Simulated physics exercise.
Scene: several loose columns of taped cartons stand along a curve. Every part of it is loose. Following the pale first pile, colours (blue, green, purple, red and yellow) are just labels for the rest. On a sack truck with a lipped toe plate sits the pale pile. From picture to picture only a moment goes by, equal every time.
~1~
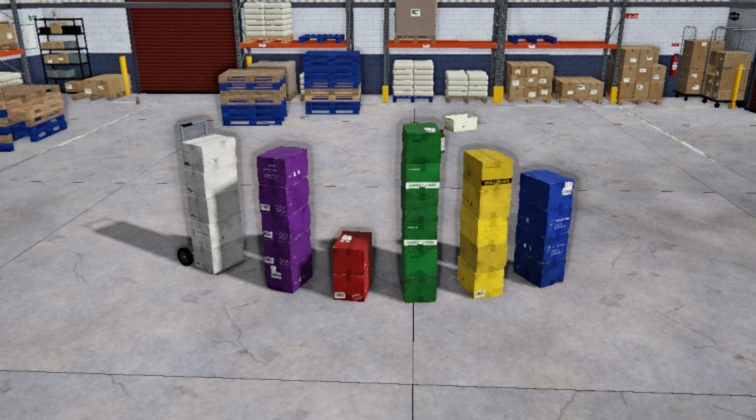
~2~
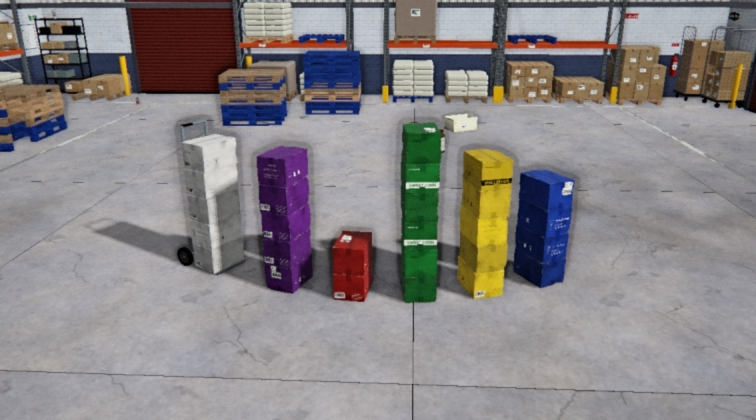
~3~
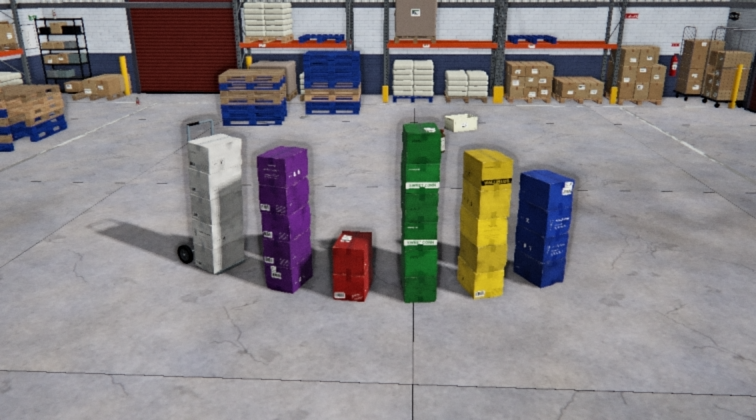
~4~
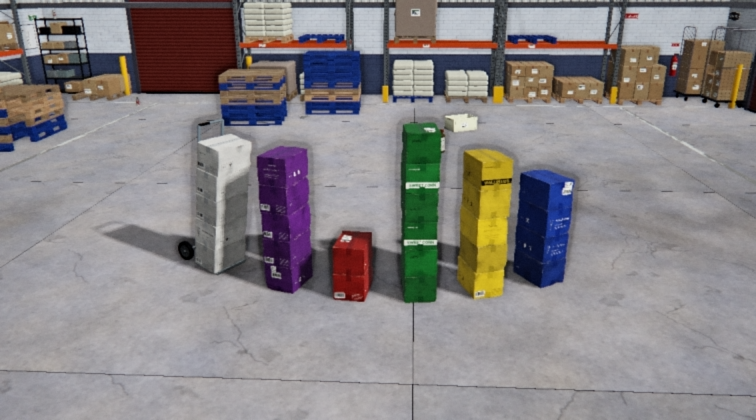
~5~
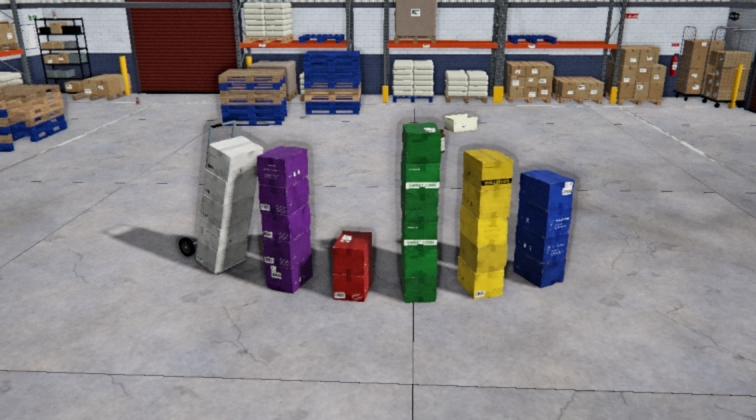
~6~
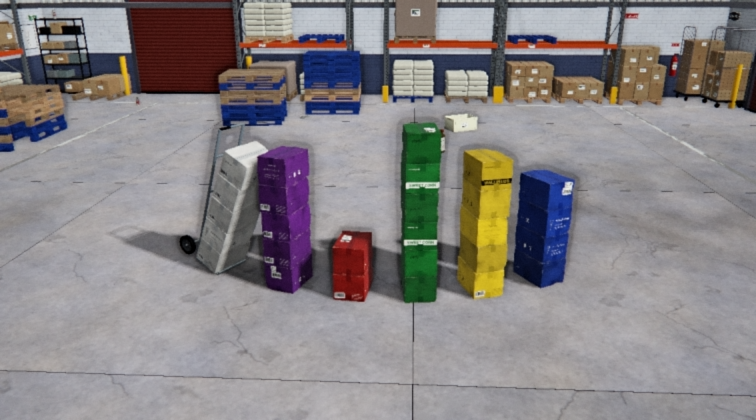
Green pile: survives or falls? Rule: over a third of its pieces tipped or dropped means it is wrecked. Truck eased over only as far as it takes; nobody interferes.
Survives.
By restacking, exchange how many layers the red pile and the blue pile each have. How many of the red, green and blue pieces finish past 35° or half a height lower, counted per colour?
The result reads red 3, then green 6, then blue 1.
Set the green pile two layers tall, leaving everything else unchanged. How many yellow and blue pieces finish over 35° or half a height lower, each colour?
For yellow the count is 0, and for blue it is 0.
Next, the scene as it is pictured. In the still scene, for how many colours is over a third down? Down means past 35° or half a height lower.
It comes to 1.
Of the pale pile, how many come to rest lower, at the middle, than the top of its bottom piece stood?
Count = 4.
Soon, 5 of the pale pile down; none of the 6 green cartons down (0 of 22 in all colours); top green carton unmoved; top purple carton tipped clearly.
A while on, 5 of the pale pile down; none of the 6 green cartons down (4 of 22 in all colours); top green carton displaced a little; top purple carton tipped steeply, some two heights lower.
Finally, 5 of the pale pile down; none of the 6 green cartons down (5 of 22 in all colours); top green carton unmoved; top purple carton upside down. Seen by the last camera, middles, top green carton near (423, 143), top purple carton near (478, 314).
